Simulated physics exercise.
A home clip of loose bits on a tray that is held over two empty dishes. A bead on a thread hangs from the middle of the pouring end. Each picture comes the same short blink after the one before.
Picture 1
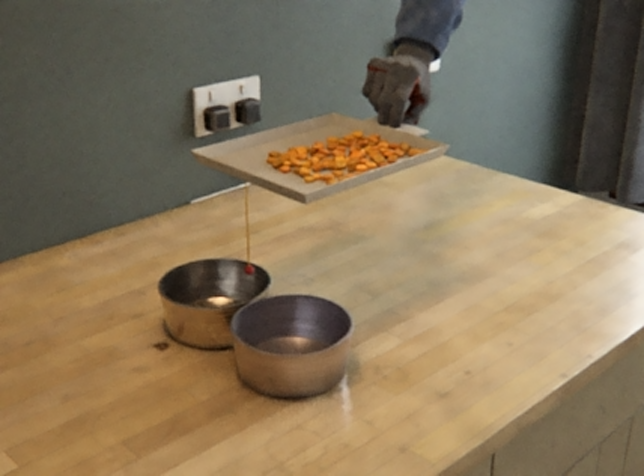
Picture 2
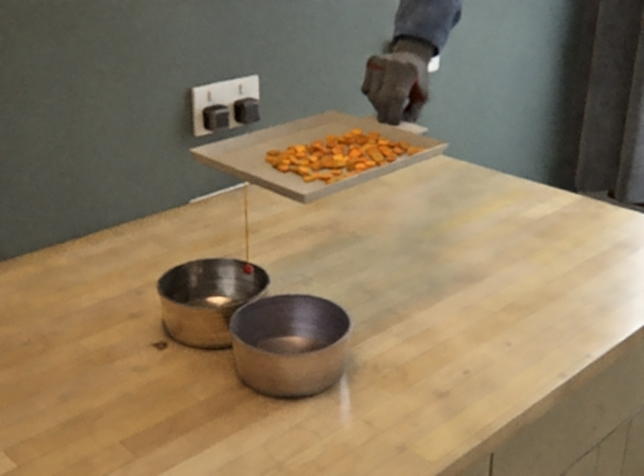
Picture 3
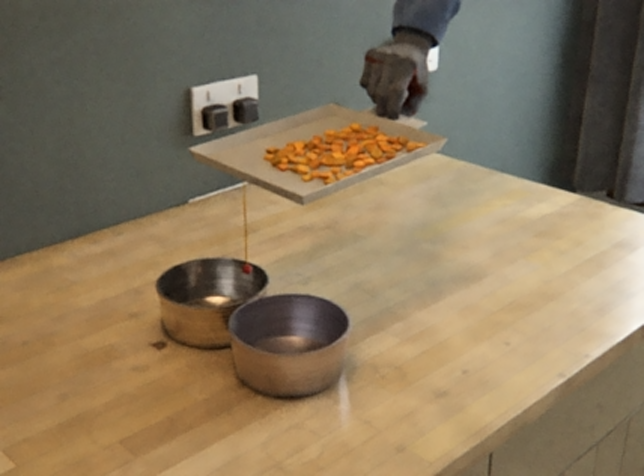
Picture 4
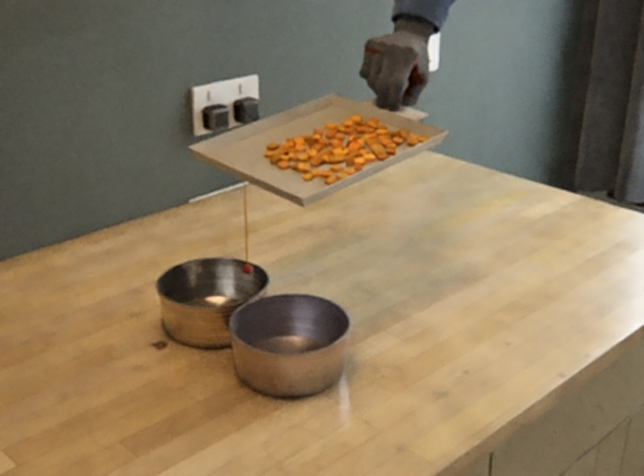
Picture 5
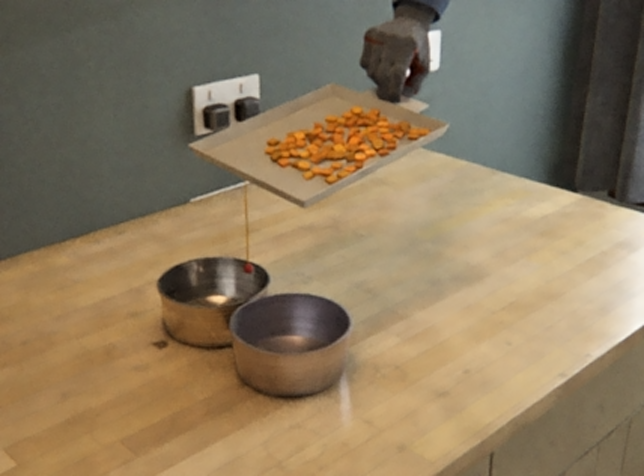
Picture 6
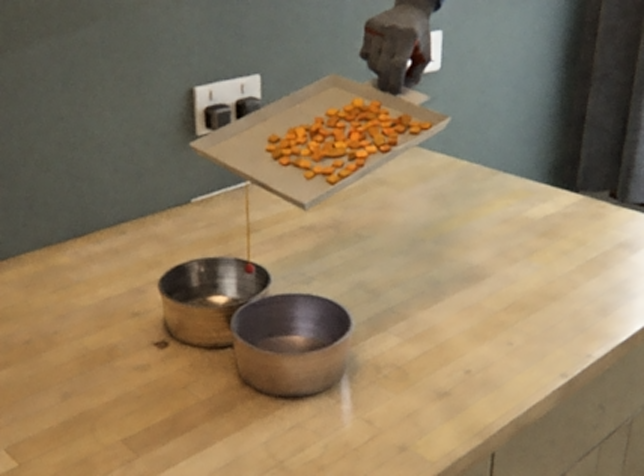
The clip opens with a dark-gloved hand holding a tray of small orange bits above two empty metal dishes on a wooden counter, a red bead hanging on a thread. The hand rises slightly, lifting the tray's far side and gradually tilting it toward its near corner, while the dishes stay still.
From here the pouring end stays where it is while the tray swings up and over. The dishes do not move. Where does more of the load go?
Fuller: The right dish.
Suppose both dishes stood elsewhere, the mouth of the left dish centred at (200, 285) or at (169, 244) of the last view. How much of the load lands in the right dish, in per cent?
Roughly 80 per cent, and 10 per cent.
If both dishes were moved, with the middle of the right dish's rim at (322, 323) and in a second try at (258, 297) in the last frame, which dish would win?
In turn: The dish on the right; the right dish.
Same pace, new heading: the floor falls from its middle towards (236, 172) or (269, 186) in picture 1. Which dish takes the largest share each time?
In turn: The left one; the dish on the right.
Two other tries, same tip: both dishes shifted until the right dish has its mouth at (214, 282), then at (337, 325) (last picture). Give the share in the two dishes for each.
In turn 0 and 90 in a hundred.
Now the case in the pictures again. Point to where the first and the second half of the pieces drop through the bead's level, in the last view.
At about (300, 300), then at (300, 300).
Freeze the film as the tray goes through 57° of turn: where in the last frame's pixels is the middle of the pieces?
Roughly at (304, 195).
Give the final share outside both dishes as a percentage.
Some 0 per cent.
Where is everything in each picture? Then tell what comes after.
The first frame shows corners of the pouring end (198, 151) and (305, 191), level; middle of the load (340, 157), small crackers; left dish (171, 317); right dish (246, 363); bead on its thread (249, 270).
The second frame shows corners of the pouring end (197, 150) and (304, 191), level; middle of the load (339, 156).
The third frame shows corners of the pouring end (196, 148) and (303, 192), tipped barely, lowest at the right corner; middle of the load (338, 153).
The fourth frame shows corners of the pouring end (196, 147) and (303, 194), tipped a little, lowest at the right corner; middle of the load (339, 148).
The fifth frame shows corners of the pouring end (196, 145) and (304, 196), tipped a little, lowest at the right corner; middle of the load (339, 143).
The sixth frame shows corners of the pouring end (197, 143) and (305, 199), tipped a little, lowest at the right corner; middle of the load (340, 139); left dish (171, 316); right dish (246, 362).
Just after the last frame, tray tipped steeply; the larger part on the tray; about a tenth in the right dish; just a few in the left dish; about a tenth in the air.
A moment on, tray tipped right over; almost all in the right dish; just a few in the left dish; just a few outside both; just a few in the air.
Further on, tray tipped past a quarter turn; almost all in the right dish; just a few in the left dish; just a few outside both.
When it is over, tray tipped past a quarter turn; almost all in the right dish; just a few in the left dish; just a few outside both.
